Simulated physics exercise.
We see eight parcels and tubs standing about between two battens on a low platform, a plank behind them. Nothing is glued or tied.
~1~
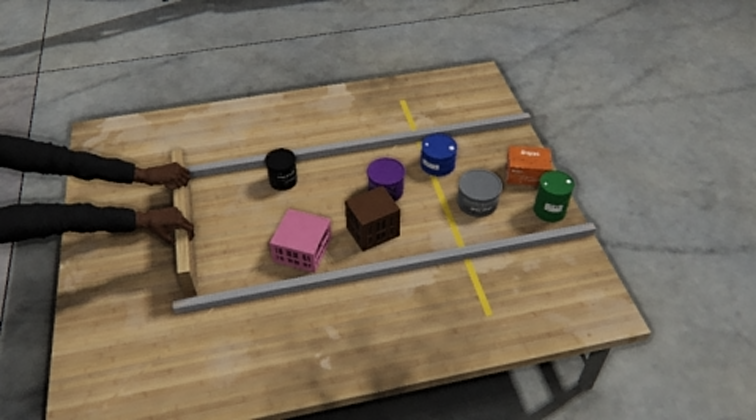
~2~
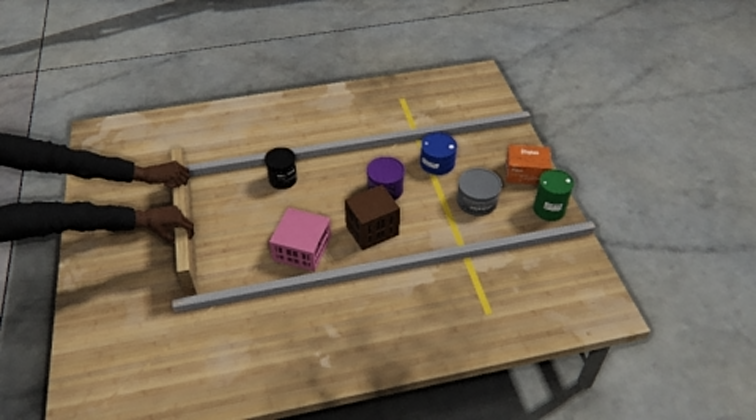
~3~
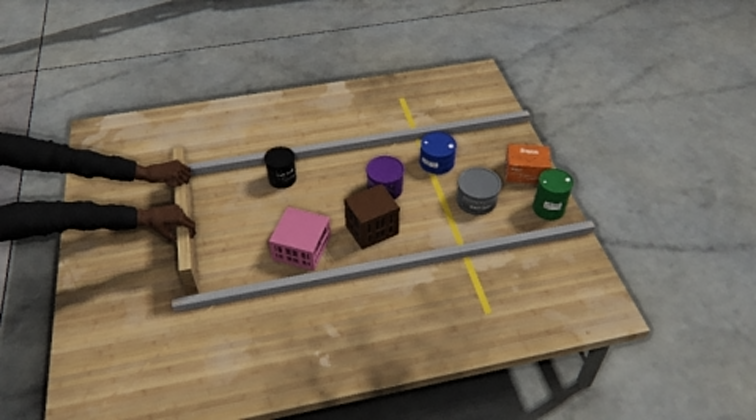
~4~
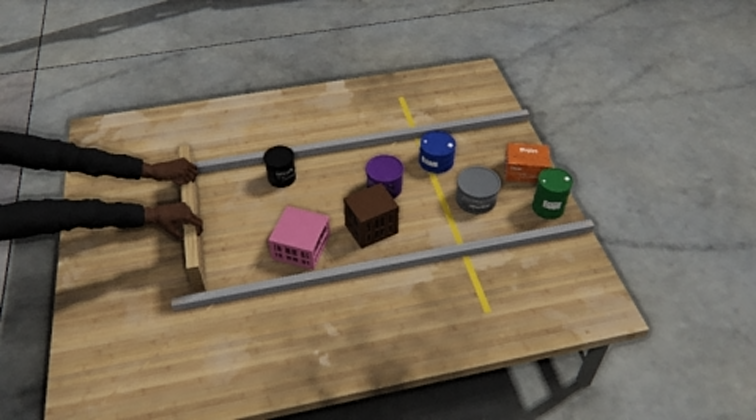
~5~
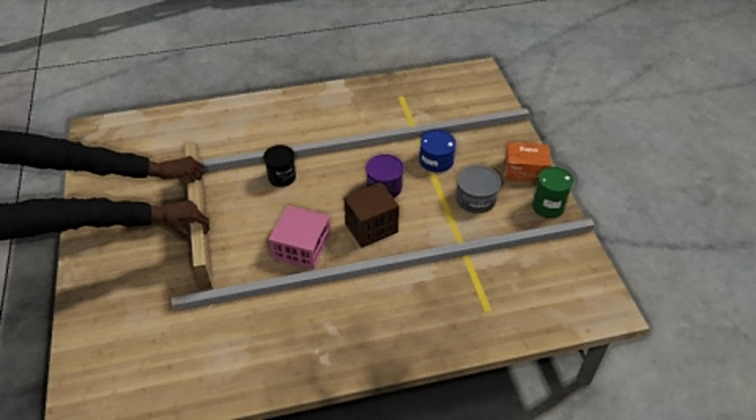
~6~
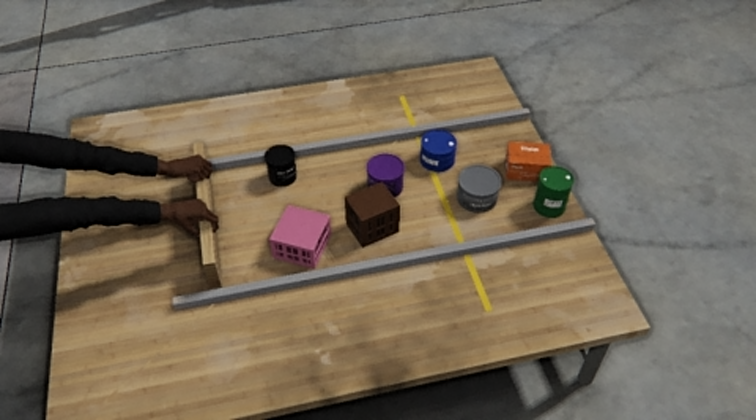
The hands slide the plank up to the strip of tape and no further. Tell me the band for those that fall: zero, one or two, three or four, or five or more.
Here the number that fall off is zero.
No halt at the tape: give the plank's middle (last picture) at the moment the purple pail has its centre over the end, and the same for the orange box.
For the purple pail at (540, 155), for the orange box at (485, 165).
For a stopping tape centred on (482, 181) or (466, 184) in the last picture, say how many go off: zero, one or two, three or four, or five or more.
The falls would be 1 or 2; either one or two.
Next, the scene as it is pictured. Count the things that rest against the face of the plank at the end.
That makes 3.
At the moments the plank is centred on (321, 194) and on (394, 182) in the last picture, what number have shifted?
At the one place 3, at the other 5.
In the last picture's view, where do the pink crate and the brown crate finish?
The pink crate stops around (470, 199); the brown crate around (511, 188).
Early on, none off yet; green canister at rest near (553, 192); orange box at rest near (528, 162); grey pail at rest near (478, 189).
A while later, none off yet; green canister at rest near (553, 192); orange box at rest near (528, 161); grey pail travelled about its own width near (504, 184).
Finally, the number that fall off is zero.
